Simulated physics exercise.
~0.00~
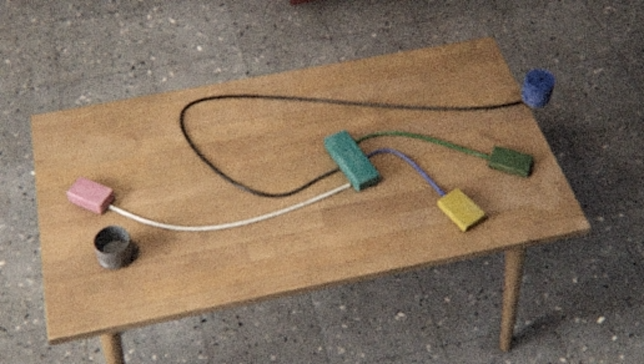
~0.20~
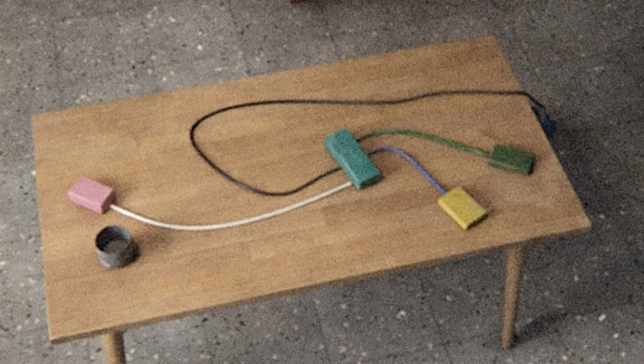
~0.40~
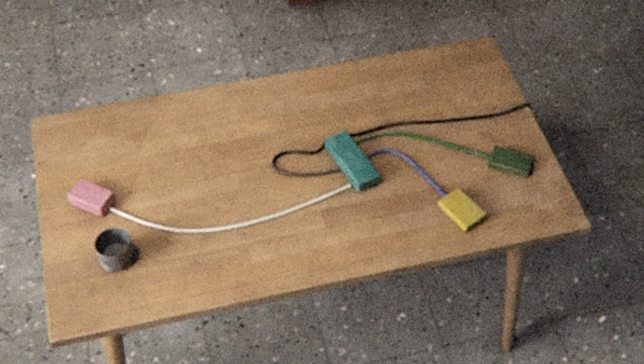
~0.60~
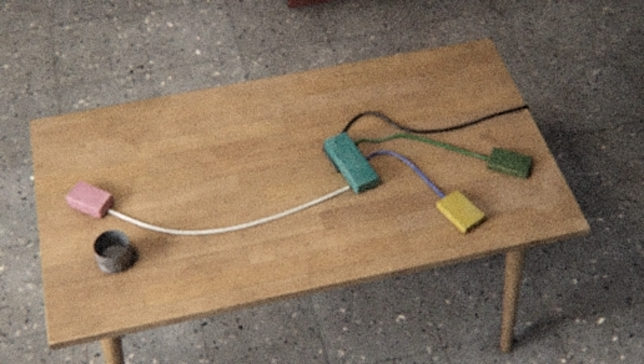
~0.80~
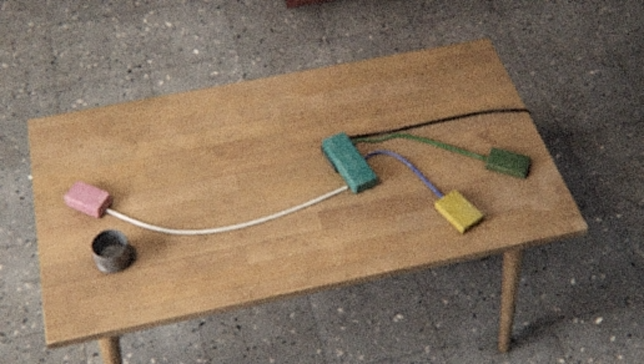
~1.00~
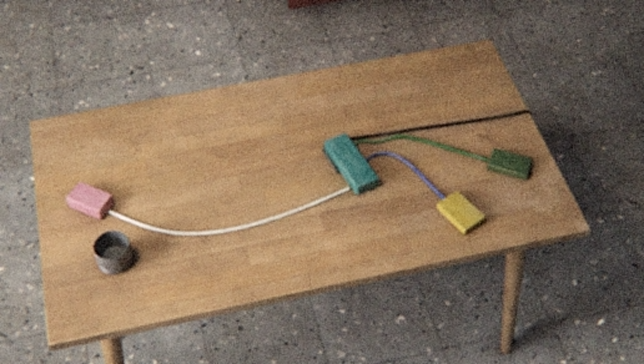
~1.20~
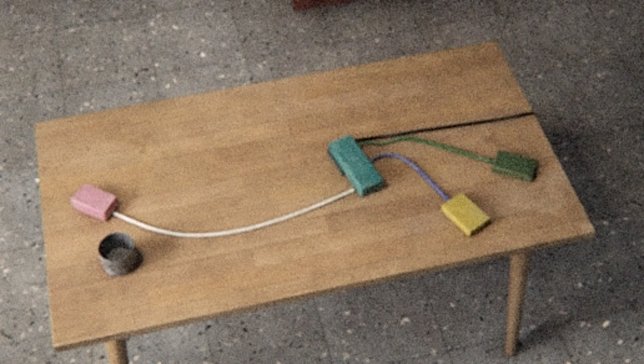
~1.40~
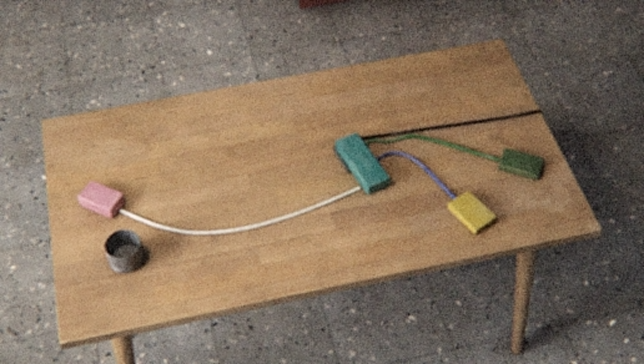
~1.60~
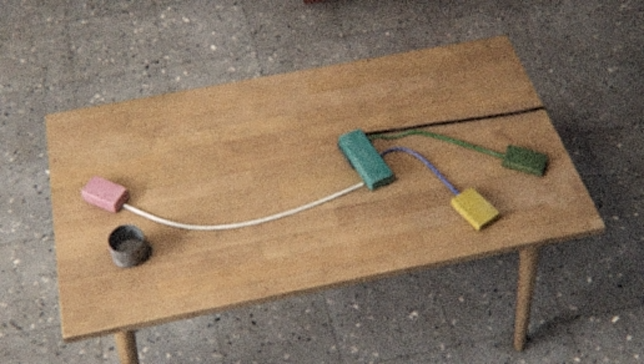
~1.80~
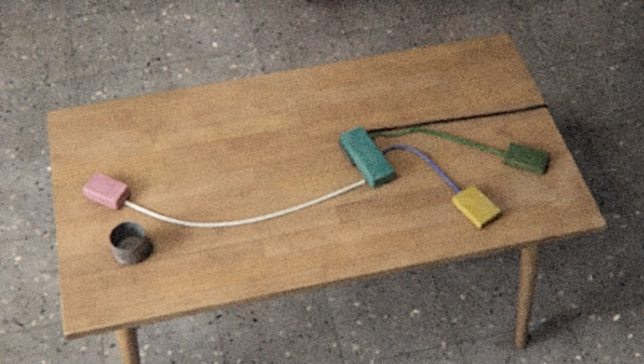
On a wooden table, the blue speaker slipped off the right edge, dragging its black cable across until it stretched nearly straight from the teal strip over the side, while the pink, green and yellow devices and the grey cup stayed put.
